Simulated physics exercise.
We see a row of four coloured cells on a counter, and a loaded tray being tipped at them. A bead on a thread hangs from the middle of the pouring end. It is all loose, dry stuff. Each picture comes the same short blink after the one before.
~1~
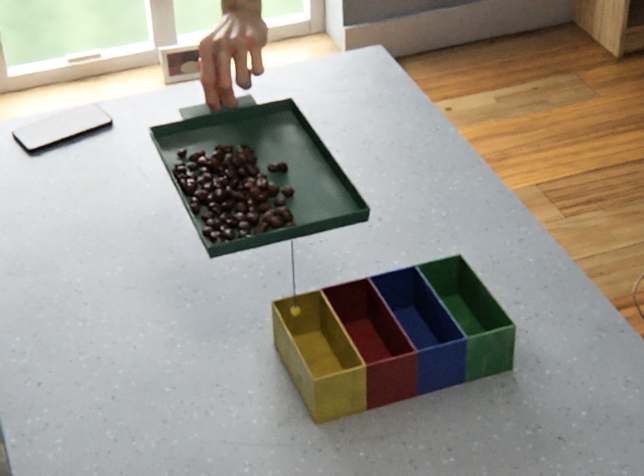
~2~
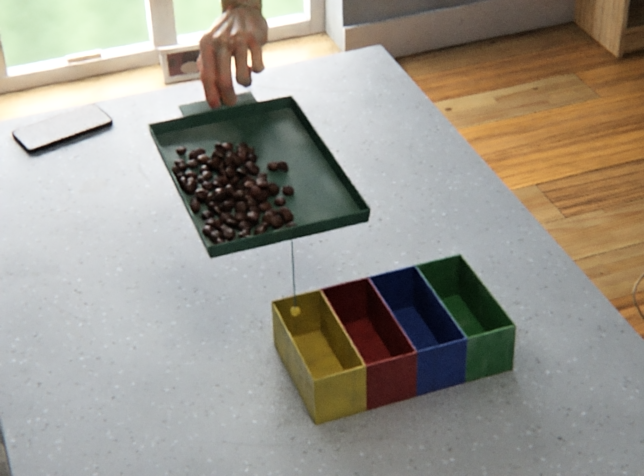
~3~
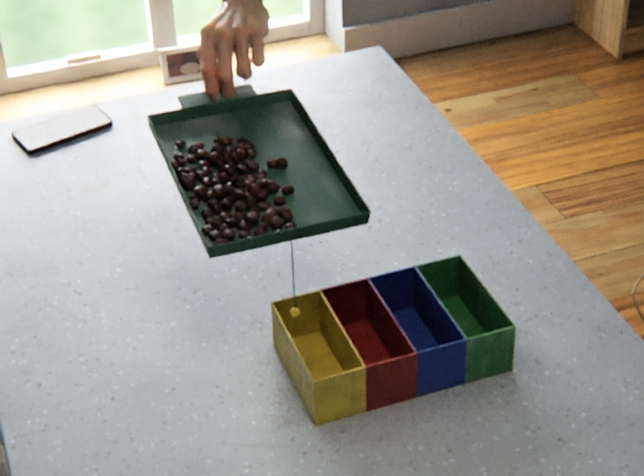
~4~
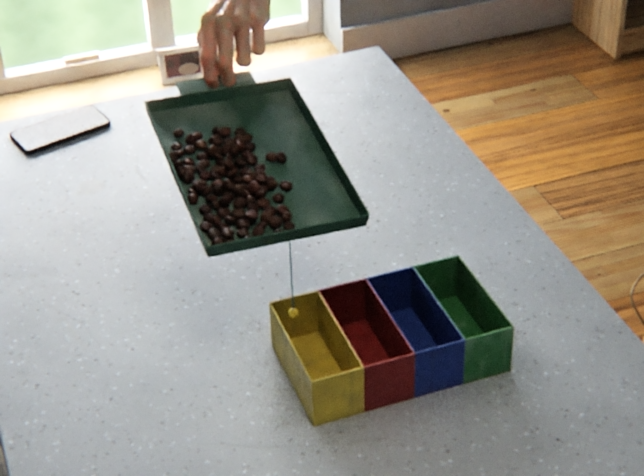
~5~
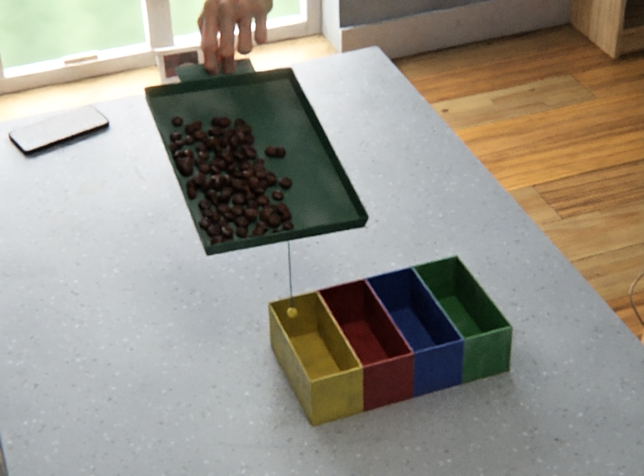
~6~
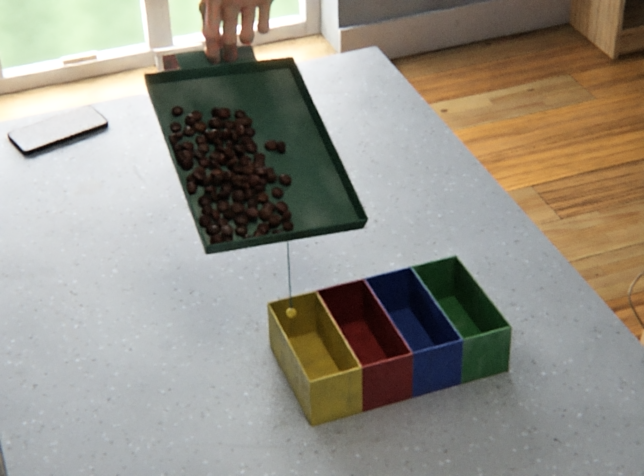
A hand gradually raising the far end of a green tray of dark brown pieces near a row of four coloured compartments.
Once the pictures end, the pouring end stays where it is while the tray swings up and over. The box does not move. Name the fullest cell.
The red cell gets the most.
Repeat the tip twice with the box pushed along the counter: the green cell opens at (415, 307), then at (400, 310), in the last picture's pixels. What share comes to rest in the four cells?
Roughly 100 per cent, and 100 per cent.
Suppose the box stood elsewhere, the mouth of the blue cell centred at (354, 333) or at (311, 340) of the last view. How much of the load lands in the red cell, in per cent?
About 20 and 0 per cent.
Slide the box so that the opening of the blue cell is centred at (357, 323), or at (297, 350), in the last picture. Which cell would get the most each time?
One: The blue cell. Two: That green cell.
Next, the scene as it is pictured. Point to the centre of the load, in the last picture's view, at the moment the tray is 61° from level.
Close to (302, 211).
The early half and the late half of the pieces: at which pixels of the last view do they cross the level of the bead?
The first part at (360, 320); the rest at (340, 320).
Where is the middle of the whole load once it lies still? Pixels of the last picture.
Around (359, 375).
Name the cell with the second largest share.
Second comes yellow.
Just after the last frame, tray tipped steeply; almost all on the tray; just a few in the red cell; just a few falling or outside the box.
A moment on, tray tipped right over; roughly a third on the tray; roughly a third in the red cell; roughly a quarter in the yellow cell; just a few in the blue cell; about a tenth falling or outside the box.
Further on, tray tipped past a quarter turn; roughly half in the red cell; roughly a third in the yellow cell; just a few in the blue cell; about a tenth falling or outside the box.
When it is over, tray tipped past a quarter turn; roughly half in the red cell; roughly a third in the yellow cell; just a few in the blue cell; not one in the green cell; about a tenth outside the box.
